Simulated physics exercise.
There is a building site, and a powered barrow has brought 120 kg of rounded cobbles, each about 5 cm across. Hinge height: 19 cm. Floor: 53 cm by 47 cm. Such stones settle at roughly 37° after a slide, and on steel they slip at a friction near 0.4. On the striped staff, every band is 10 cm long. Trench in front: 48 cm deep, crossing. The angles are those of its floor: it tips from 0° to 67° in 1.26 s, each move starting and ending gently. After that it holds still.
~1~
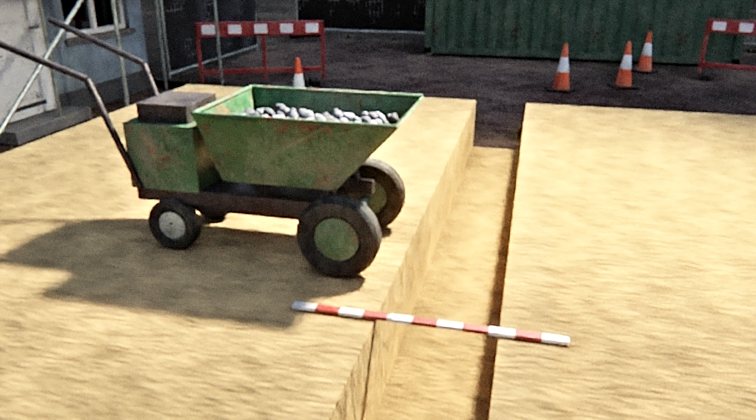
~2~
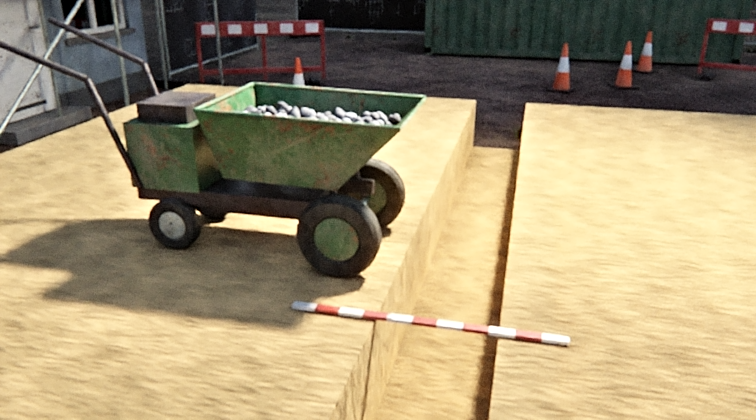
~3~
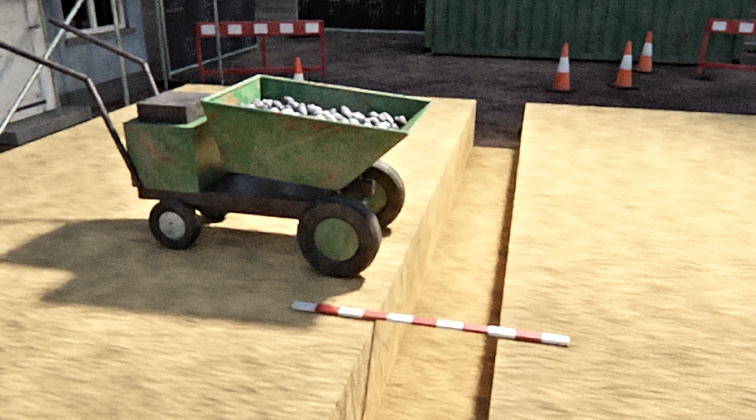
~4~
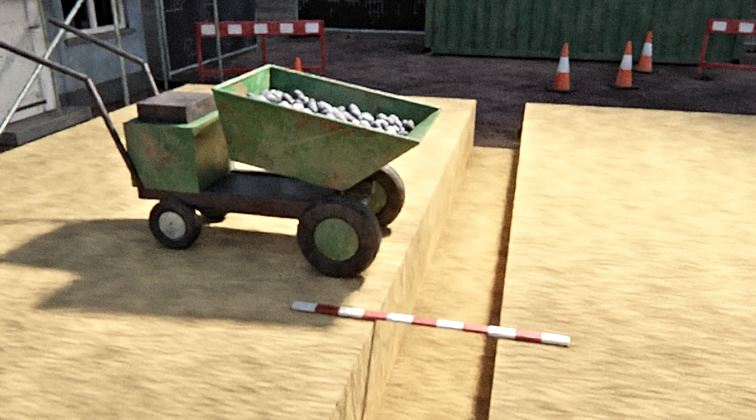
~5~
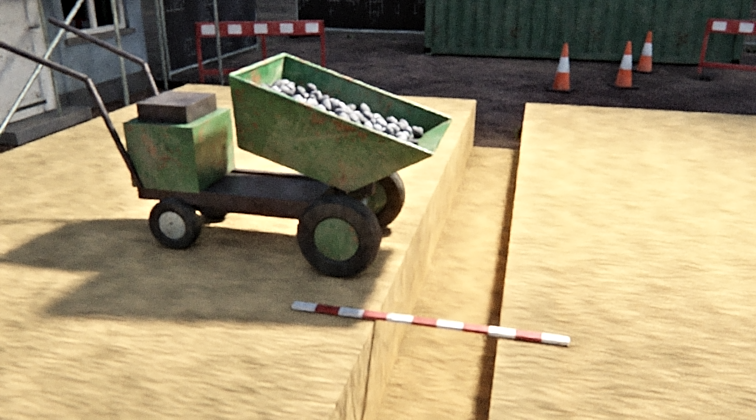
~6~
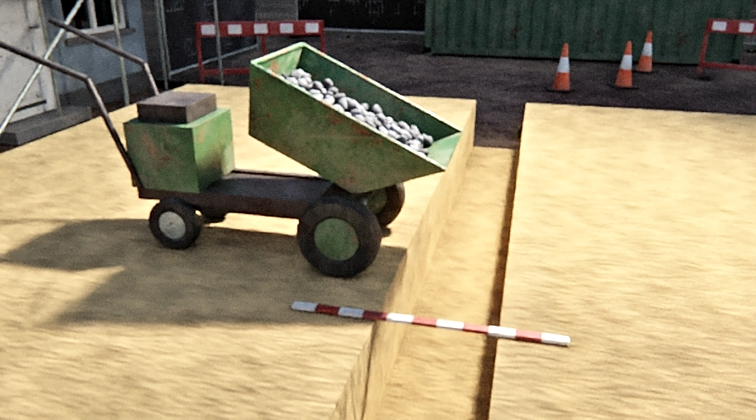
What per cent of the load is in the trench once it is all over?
57 %.
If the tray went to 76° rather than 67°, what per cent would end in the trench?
It would be near 60 per cent.
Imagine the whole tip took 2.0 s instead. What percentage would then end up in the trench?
I'd put it at some 60 in a hundred.
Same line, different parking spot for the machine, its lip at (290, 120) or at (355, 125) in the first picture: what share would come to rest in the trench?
Around 95% for the first place and 95% for the second.
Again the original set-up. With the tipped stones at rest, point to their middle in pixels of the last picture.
Look at roughly (495, 333).
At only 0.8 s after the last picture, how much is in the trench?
At that moment: Approx. 10 %.
Then, 0.4 s after the last picture the floor is at 56°, 100 % in the tray; the foremost stones are at (459, 201).
Then, 0.8 s after the last picture the floor is at 67°, 72 % in the tray, 12 % in the trench, 16 % past the trench; the foremost stones are at (560, 260).
Then, 1.2 s after the last picture the floor is at 67°, 31 % in the tray, 27 % in the trench, 42 % past the trench; the foremost stones are at (664, 281).
Then, 3.1 s after the last picture the floor is at 67°, 0 % in the tray, 57 % in the trench, 43 % past the trench; the foremost stones are at (739, 290).
